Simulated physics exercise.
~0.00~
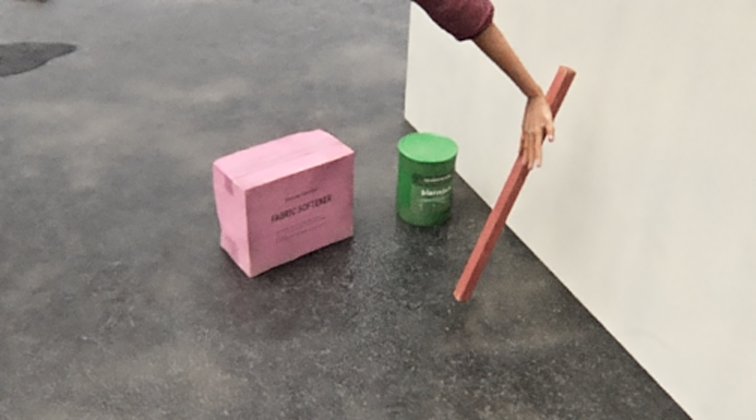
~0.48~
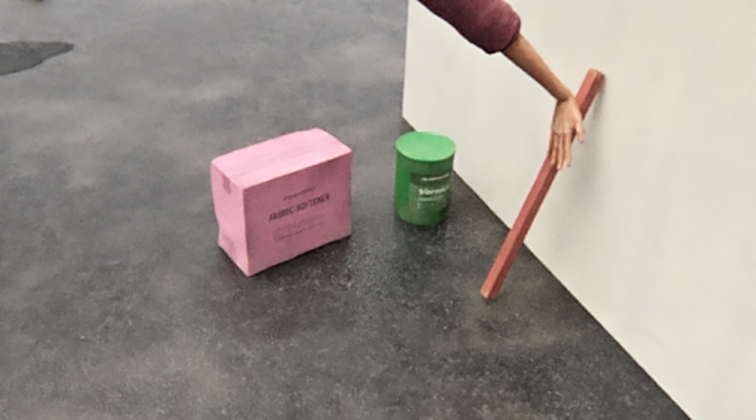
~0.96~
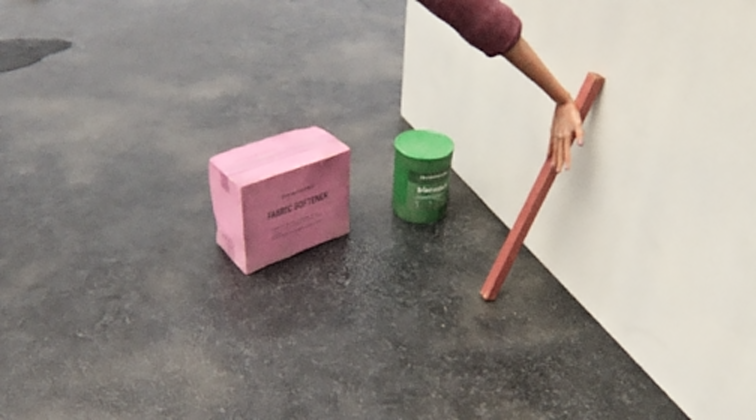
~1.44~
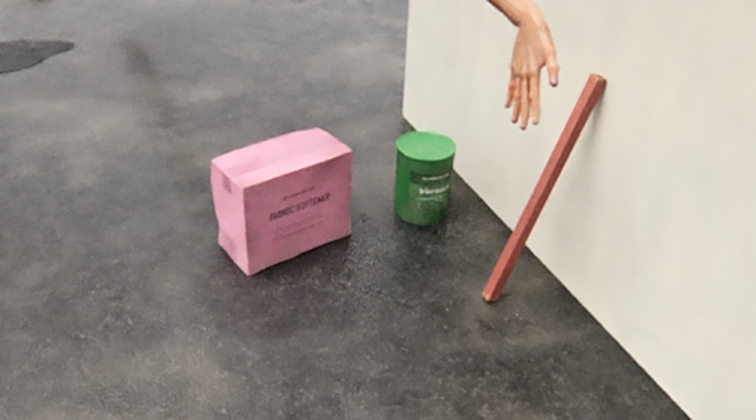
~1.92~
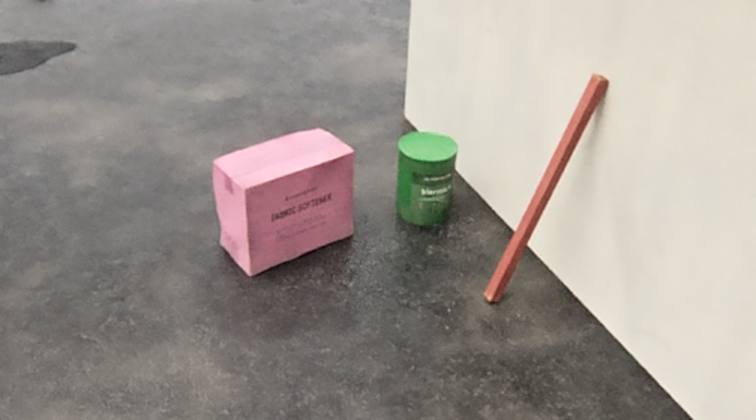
A red pole is leaned against the wall by a hand and stays propped when released.
